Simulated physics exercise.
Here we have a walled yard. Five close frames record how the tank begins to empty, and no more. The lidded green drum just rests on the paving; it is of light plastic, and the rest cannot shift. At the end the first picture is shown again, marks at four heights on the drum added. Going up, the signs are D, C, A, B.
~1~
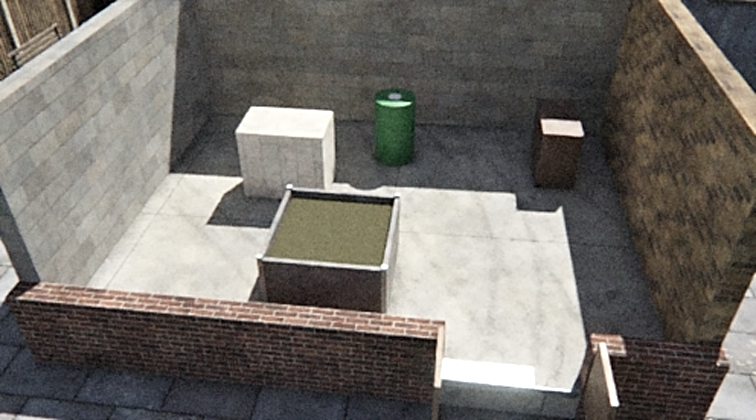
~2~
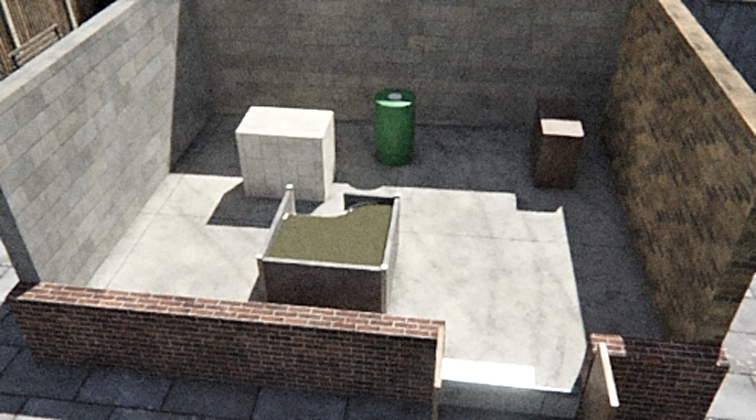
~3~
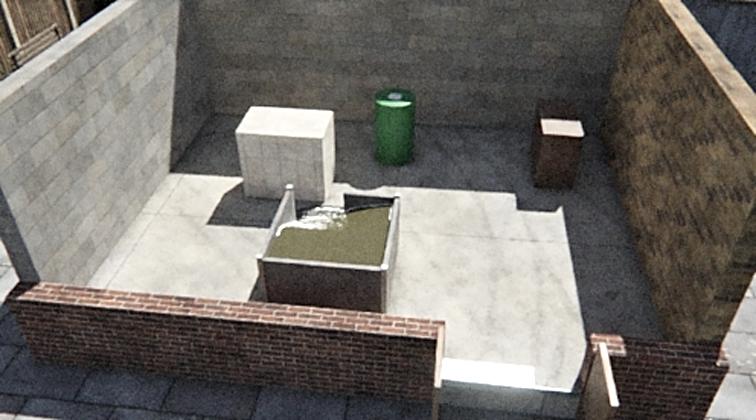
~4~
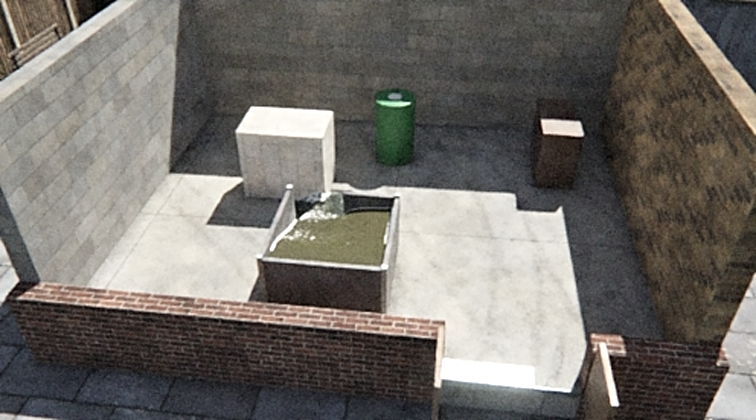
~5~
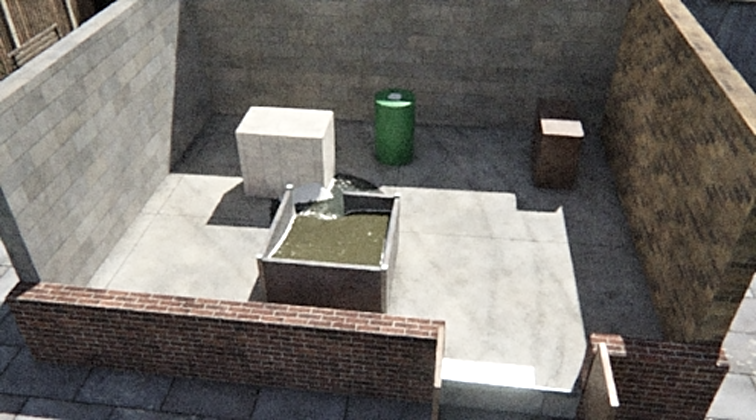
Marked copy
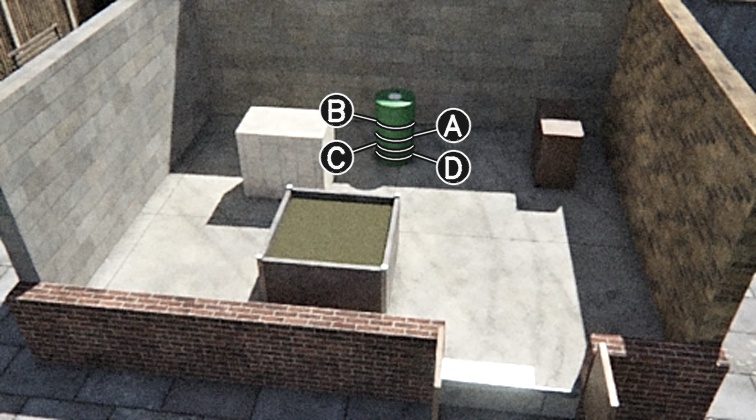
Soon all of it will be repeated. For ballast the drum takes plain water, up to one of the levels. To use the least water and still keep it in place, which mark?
The limit is C.
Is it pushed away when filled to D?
Yes, that goes wrong.
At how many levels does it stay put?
Three of the four.
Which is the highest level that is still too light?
D it is.
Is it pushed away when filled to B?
No.
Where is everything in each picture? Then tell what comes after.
Lid of the green drum at (396, 97); tank full, its middle at (334, 231); open gate at (517, 330).
Water covers 1 % of the ground, mostly out of sight from here.
Water covers 2 % of the ground, mostly out of sight from here.
Water covers 4 % of the ground, mostly out of sight from here.
Lid of the green drum at (396, 97); water covers 5 % of the ground and is seen nearest the drum at (359, 182).
On the marked copy, A at (393, 140); B at (393, 128); C at (393, 151); D at (393, 159); from the bottom up D, C, A, B.
Choosing A, it does not move.
Choosing B, it does not move.
Choosing C, it does not move.
Choosing D, it is pushed about its own width away.
